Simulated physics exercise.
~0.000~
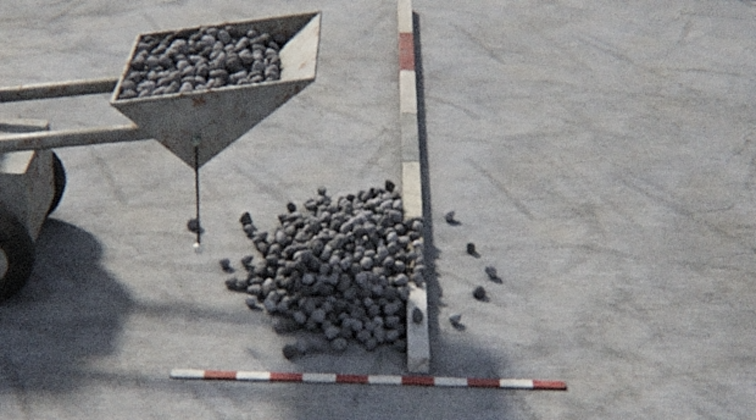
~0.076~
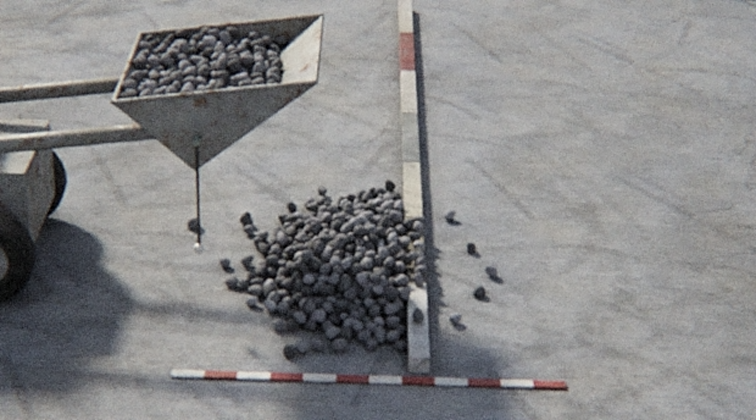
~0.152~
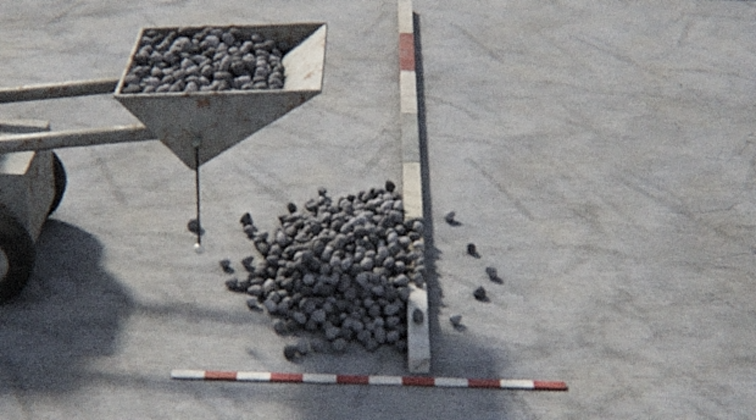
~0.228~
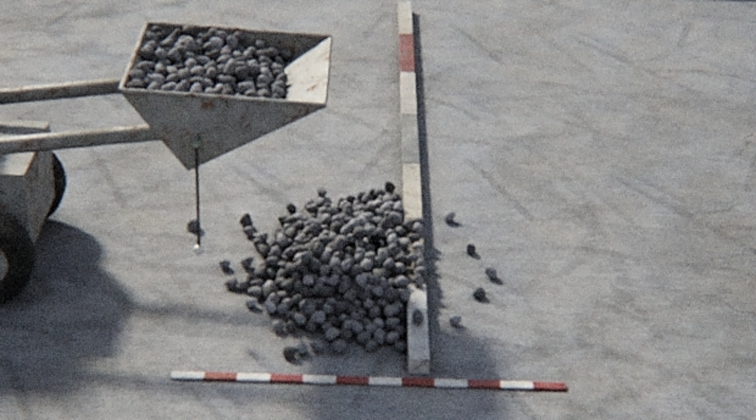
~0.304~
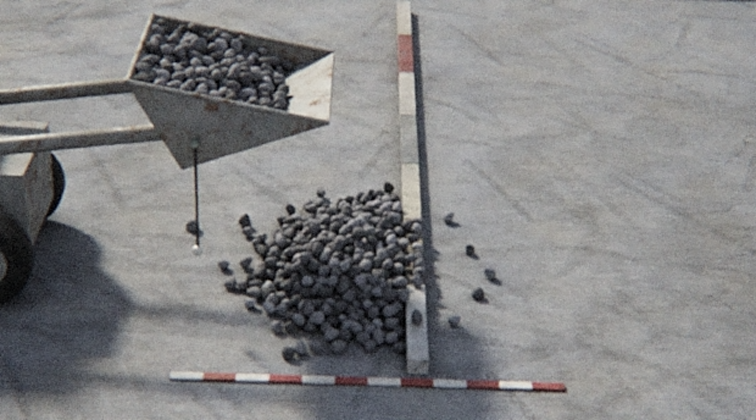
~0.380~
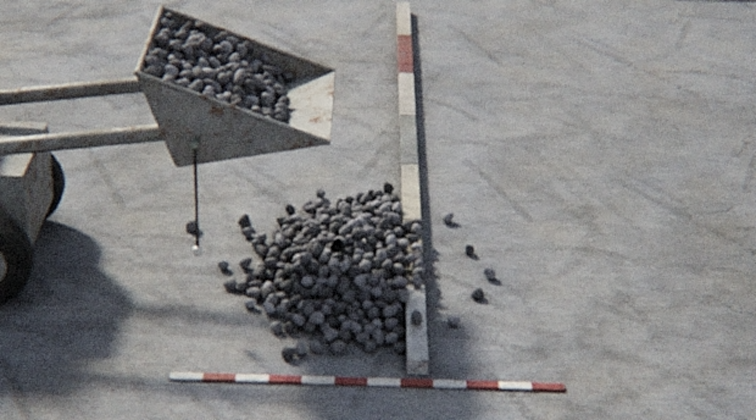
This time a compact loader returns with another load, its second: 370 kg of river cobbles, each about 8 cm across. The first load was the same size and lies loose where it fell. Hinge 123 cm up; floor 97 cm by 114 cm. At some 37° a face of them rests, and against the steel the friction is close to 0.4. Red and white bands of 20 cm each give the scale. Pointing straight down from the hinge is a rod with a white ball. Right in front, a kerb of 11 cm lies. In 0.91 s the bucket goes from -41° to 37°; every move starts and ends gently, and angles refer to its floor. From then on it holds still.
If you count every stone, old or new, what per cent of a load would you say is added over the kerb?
I would say about 14 per cent.
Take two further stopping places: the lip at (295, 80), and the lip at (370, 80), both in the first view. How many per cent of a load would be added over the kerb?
Around 5 percent, then around 60 percent.
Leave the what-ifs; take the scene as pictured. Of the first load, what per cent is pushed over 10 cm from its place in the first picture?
Close to 10 in a hundred of them.
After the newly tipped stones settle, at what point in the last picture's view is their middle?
Middle: Approx. (354, 248) px.
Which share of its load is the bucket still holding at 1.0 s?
Estimate: 85 % remaining inside, roughly.
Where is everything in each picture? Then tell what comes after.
Lip at (315, 79), floor tilted -41°, highest stones at (215, 46). The earlier load is highest near (352, 230), 24 cm above ground level, 99 % on this side of the kerb, 1 % over the kerb, in the first frame.
Lip at (317, 82), floor tilted -39°, highest stones at (216, 46); the stones move at 0.2 m/s on average, in the second frame.
Lip at (321, 91), floor tilted -35°, highest stones at (192, 44); the stones move at 0.3 m/s on average, in the third frame.
Lip at (326, 105), floor tilted -29°, highest stones at (163, 48); the stones move at 0.4 m/s on average, in the fourth frame.
The bucket is at -21°, its lip at (329, 123); the top of the load is at (164, 42); the stones move at 0.5 m/s on average, in the fifth frame.
Lip at (330, 143), floor tilted -12°, highest stones at (170, 35); the stones move at 0.5 m/s on average, in the sixth frame.
After 0.7 s the floor is at 25°; in per cent of one load, 100 in the bucket, 99 on this side of the kerb, 1 over the kerb; the foremost stones are at (449, 262).
After 1.0 s the floor is at 37°; in per cent of one load, 83 in the bucket, 116 on this side of the kerb, 1 over the kerb; the foremost stones are at (449, 262).
After 1.4 s the floor is at 37°; in per cent of one load, 25 in the bucket, 174 on this side of the kerb, 1 over the kerb; the foremost stones are at (449, 256).
After 3.9 s the floor is at 37°; in per cent of one load, 0 in the bucket, 185 on this side of the kerb, 15 over the kerb; the foremost stones are at (546, 278). Net gain over the kerb, 14.
